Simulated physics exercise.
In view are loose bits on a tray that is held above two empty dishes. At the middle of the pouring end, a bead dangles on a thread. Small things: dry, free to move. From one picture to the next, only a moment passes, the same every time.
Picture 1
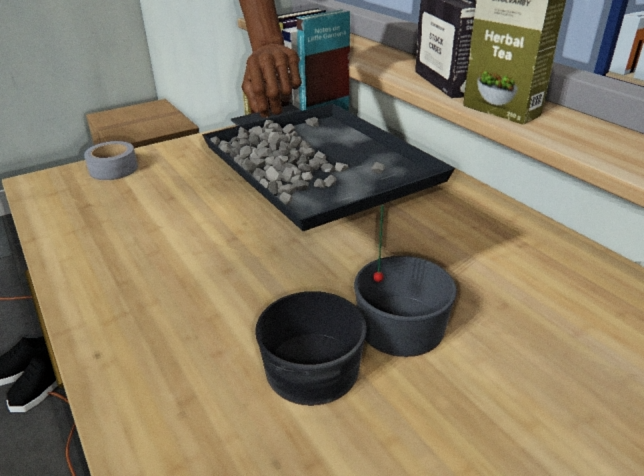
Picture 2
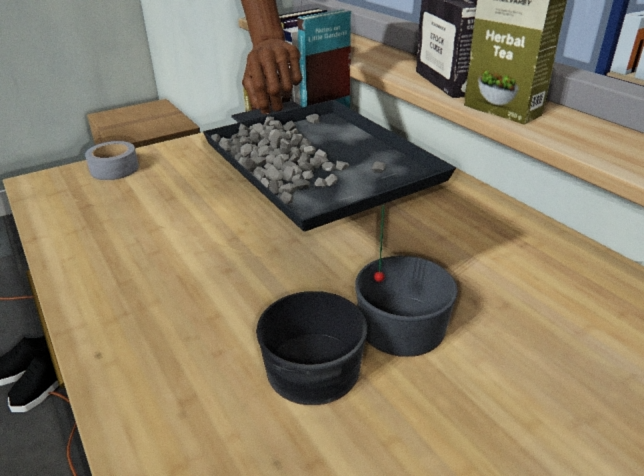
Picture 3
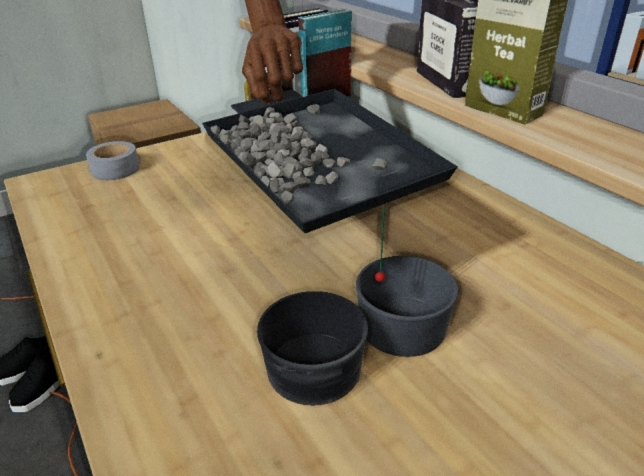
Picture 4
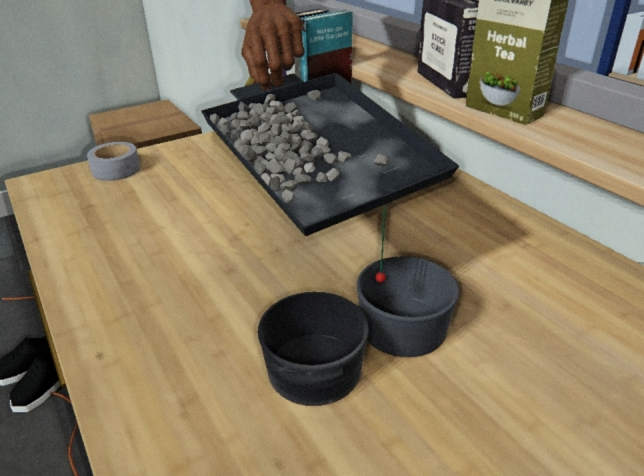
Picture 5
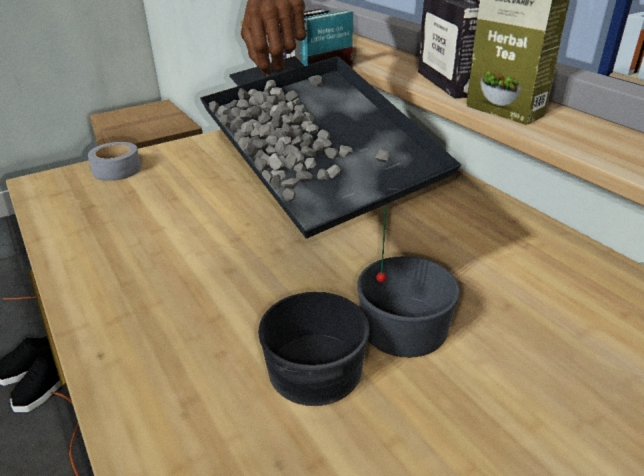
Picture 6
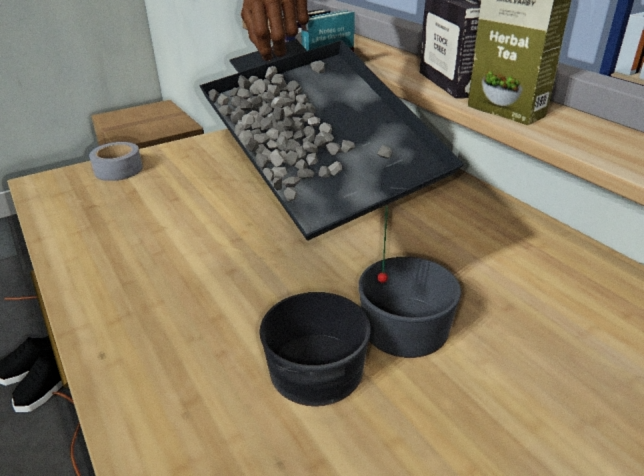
A hand gradually raises the far end of a dark tray holding gray gravel.
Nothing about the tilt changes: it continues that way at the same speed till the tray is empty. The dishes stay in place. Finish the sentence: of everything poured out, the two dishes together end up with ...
They end up with the majority of it.
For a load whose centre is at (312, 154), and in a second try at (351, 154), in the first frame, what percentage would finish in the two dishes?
Close to 80 and close to 80 per cent.
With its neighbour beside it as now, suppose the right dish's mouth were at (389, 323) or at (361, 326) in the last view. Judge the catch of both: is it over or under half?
First shift, a majority share; second shift, a majority share.
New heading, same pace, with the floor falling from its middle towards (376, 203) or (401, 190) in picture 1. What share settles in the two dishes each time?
Around 40 percent for the first aim and around 30 percent for the second.
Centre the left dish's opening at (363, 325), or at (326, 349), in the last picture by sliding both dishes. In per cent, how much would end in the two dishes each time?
Trial 1 near 70 percent, trial 2 near 90 percent.
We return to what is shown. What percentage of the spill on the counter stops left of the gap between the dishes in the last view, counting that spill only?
Near 20 in a hundred.
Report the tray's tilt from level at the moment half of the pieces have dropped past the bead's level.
My estimate is some 85 degrees.
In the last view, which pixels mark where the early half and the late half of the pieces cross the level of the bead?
Around (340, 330), followed by around (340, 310).
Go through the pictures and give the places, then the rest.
The first frame shows corners of the pouring end at (303, 216) and (449, 167), level; middle of the load at (270, 152), bits of gravel; left dish at (340, 377); right dish at (436, 330); bead on its thread at (379, 277).
The second frame shows corners of the pouring end at (304, 217) and (450, 167), level; middle of the load at (271, 150).
The third frame shows corners of the pouring end at (305, 219) and (451, 166), tipped barely, lowest at the left corner; middle of the load at (271, 144).
The fourth frame shows corners of the pouring end at (306, 223) and (453, 165), tipped a little, lowest at the left corner; middle of the load at (271, 135).
The fifth frame shows corners of the pouring end at (307, 226) and (455, 164), tipped clearly, lowest at the left corner; middle of the load at (277, 122).
The sixth frame shows corners of the pouring end at (308, 230) and (457, 163), tipped clearly, lowest at the left corner; middle of the load at (279, 115); left dish at (344, 378); right dish at (440, 330).
Soon after the last picture, tray tipped steeply; most on the tray; about a quarter in the air.
A little later, tray tipped past a quarter turn; a stray few on the tray; about two thirds in the left dish; a stray few in the right dish; about a quarter outside both; a small part in the air.
Later still, tray tipped past a quarter turn; about two thirds in the left dish; a stray few in the right dish; about a quarter outside both.
At rest, tray tipped past a quarter turn; about two thirds in the left dish; a stray few in the right dish; about a quarter outside both.
